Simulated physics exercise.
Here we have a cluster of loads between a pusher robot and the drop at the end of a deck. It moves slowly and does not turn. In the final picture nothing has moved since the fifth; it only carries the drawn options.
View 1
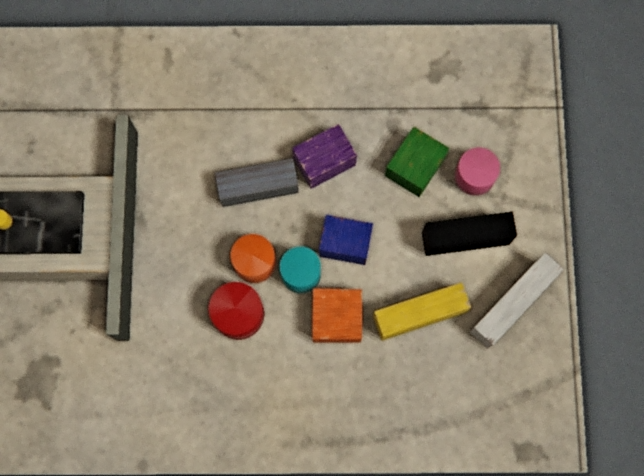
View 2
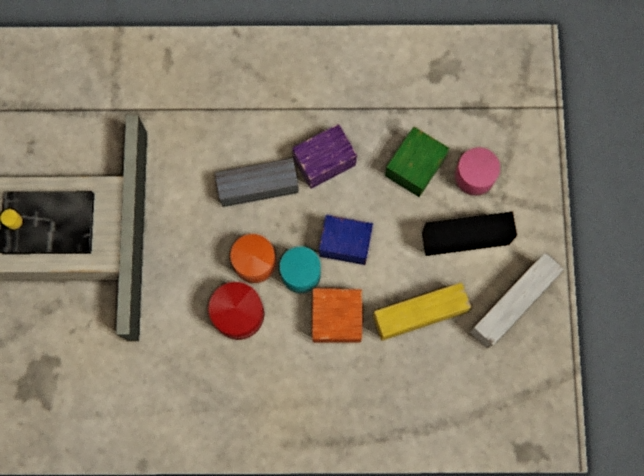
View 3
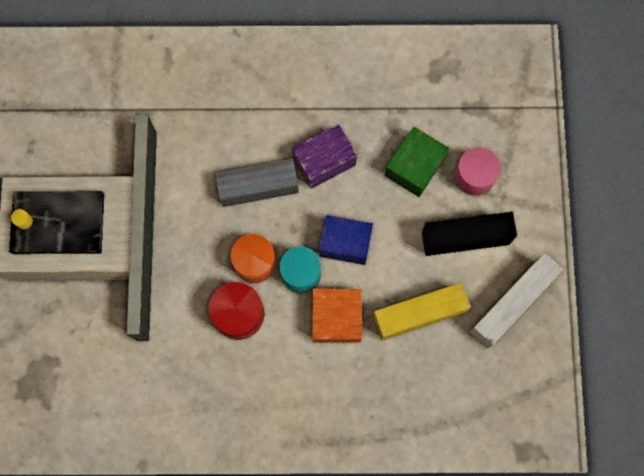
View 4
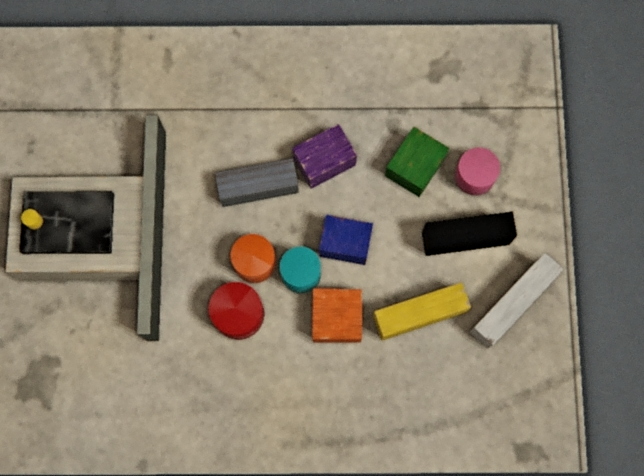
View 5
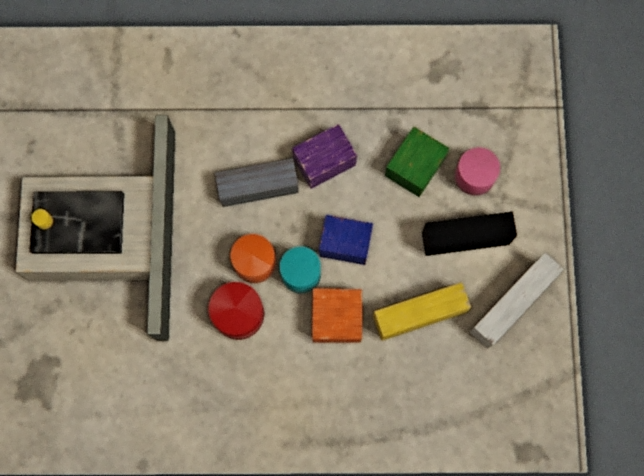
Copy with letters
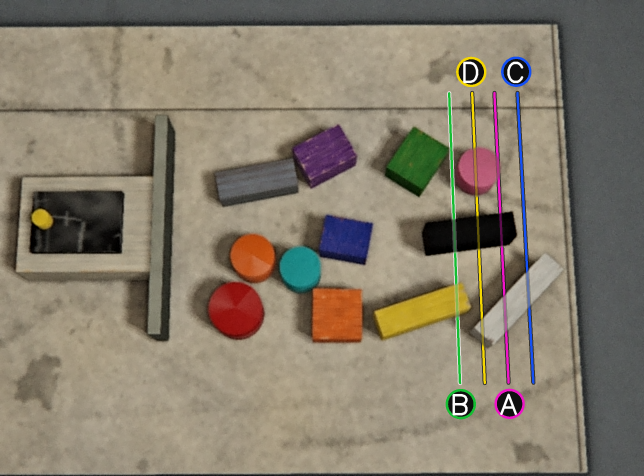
Pusher robot with a wide front plate creeping right across a stained deck toward a cluster of motionless coloured blocks and canisters.
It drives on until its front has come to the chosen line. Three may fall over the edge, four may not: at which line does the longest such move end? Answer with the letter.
A is the last line within the limit.
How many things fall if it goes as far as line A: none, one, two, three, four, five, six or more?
In all, three.
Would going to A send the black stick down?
Yes.
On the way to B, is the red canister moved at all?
By then, yes.
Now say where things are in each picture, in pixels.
In the first picture, green crate (416, 162); pink canister (477, 172); red canister (237, 311).
In the second picture, robot (54, 222); white bar (517, 301).
In the third picture, robot (64, 222); yellow bar (422, 312).
In the fourth picture, robot (74, 222); purple crate (325, 157).
In the fifth picture, robot (84, 222); orange canister (254, 259); turquoise canister (301, 270); grey stick (257, 183).
On the copy, A at (501, 233); B at (454, 233); C at (525, 233); D at (478, 233).
On A. First, robot (208, 221); yellow bar (438, 313); orange crate (365, 324).
Then, robot (333, 221); white bar (535, 306); pink canister (507, 172).
Finally, robot (431, 220); white bar over the edge; black stick over the edge; three fallen.
By contrast, B is within the limit but short; C drops six; D is within the limit but short.
